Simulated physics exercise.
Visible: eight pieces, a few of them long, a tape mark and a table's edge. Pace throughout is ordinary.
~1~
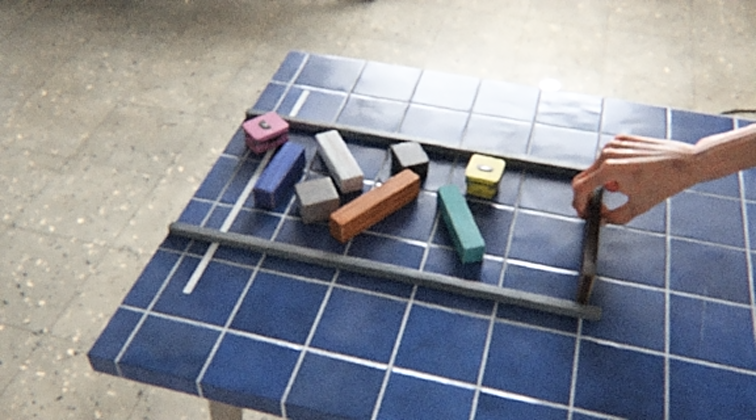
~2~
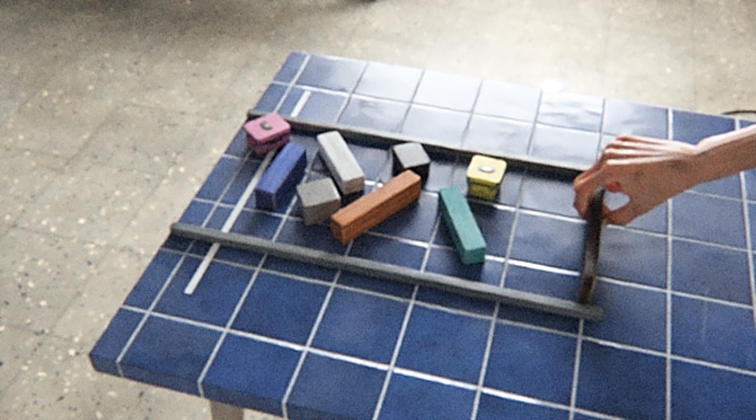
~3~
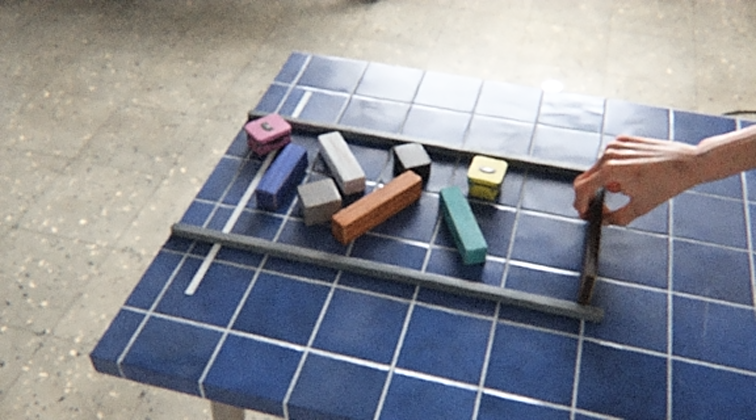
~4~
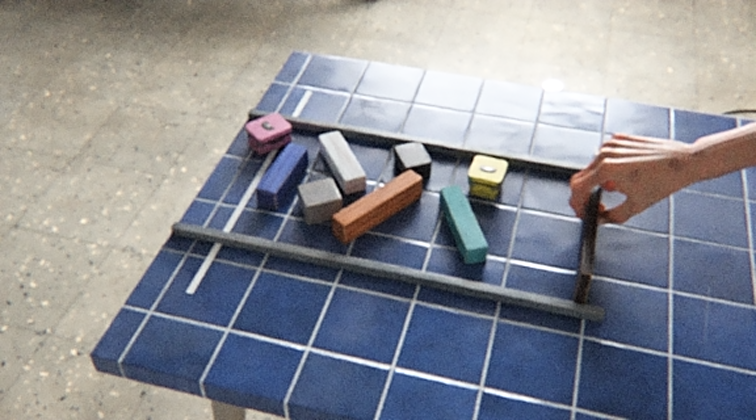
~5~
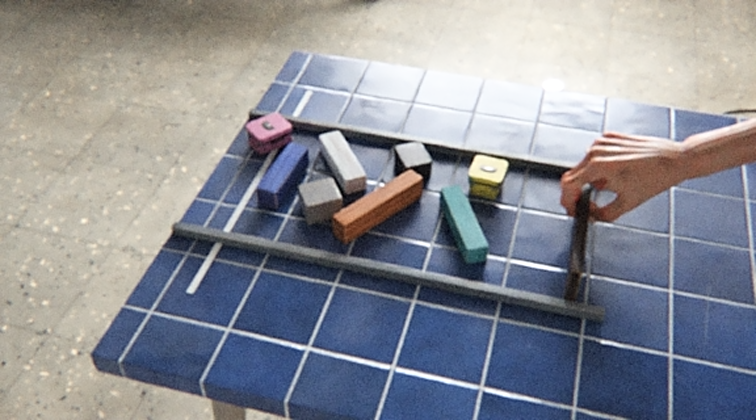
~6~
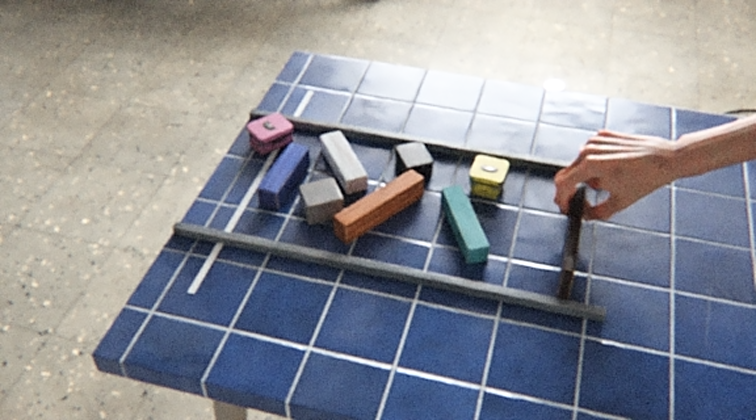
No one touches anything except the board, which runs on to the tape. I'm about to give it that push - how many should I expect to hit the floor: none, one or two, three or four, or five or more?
Expect three or four.
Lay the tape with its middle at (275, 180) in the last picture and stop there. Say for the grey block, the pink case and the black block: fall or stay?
Observed: Grey block not toppled; pink case toppled; black block not toppled.
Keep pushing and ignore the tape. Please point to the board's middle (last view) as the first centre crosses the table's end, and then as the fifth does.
At (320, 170) for the first, at (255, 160) for the fifth.
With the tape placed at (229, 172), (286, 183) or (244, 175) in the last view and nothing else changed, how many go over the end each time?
Floor tally per try: 6 / 2 / 5.
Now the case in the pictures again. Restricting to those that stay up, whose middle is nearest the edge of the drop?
Closest at the end: The black block.
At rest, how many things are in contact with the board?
2 touch it.
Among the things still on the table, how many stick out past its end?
That would be 1.
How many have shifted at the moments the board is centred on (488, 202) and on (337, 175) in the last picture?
The first count is 2, and then it's 8.
Early on, none off yet; pink case at rest near (271, 135); blue stick at rest near (284, 175); grey block at rest near (321, 201).
A while later, none off yet; pink case moving near (263, 135); blue stick travelled a little near (267, 172); grey block travelled about its own width near (287, 192).
Finally, the number that fall off is three or four; lost, white stick, grey block, blue stick and pink case.
